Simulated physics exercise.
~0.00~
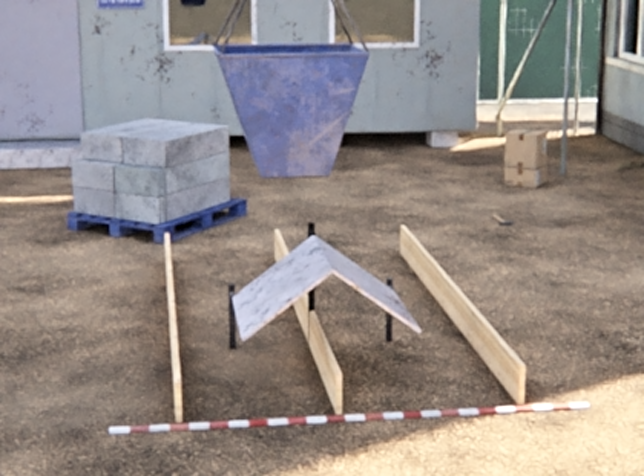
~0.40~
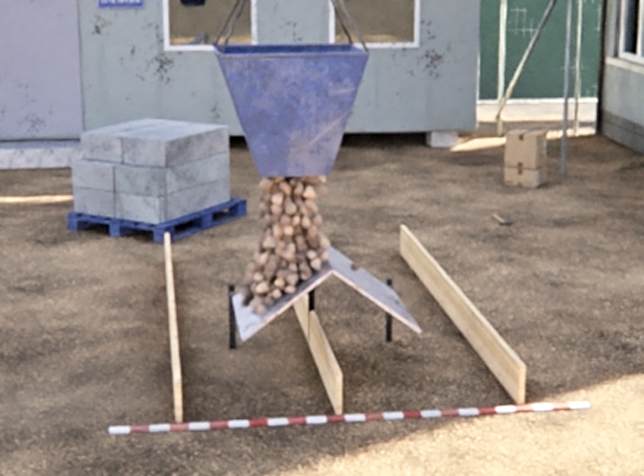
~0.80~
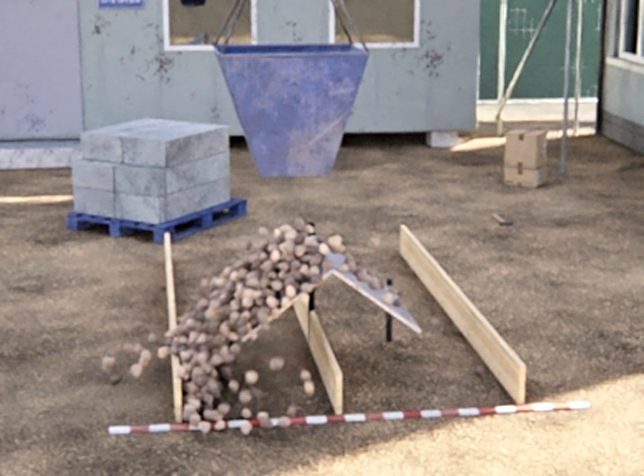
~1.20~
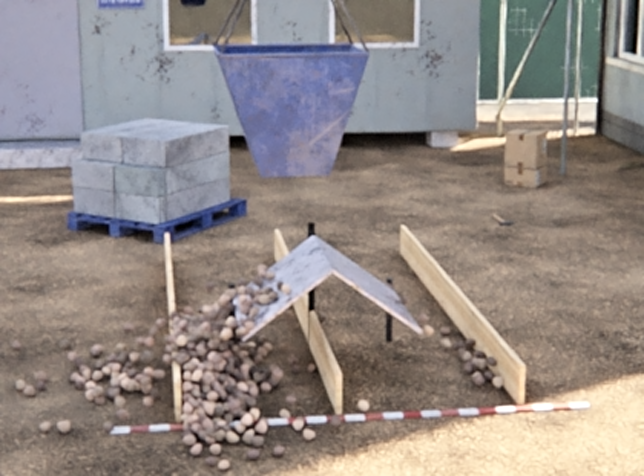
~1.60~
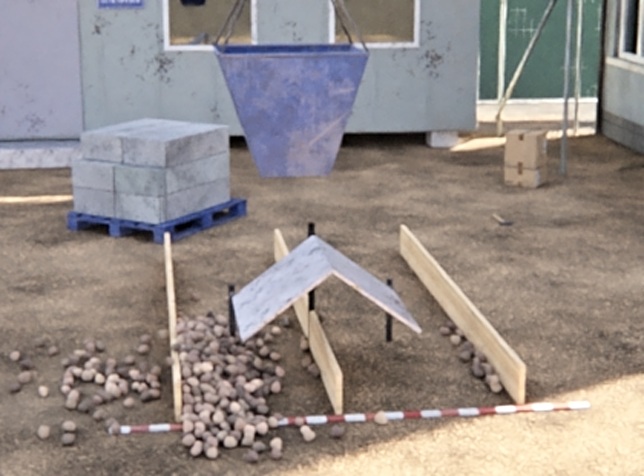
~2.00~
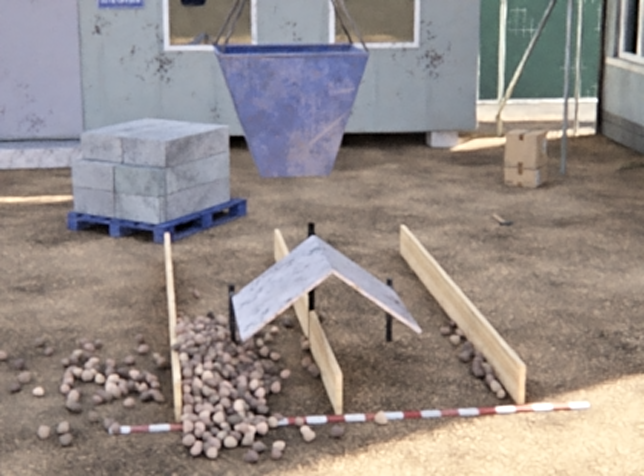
A blue hopper dropping brown cobbles onto a peaked steel plate, most sliding left and settling in a heap between the left boards.
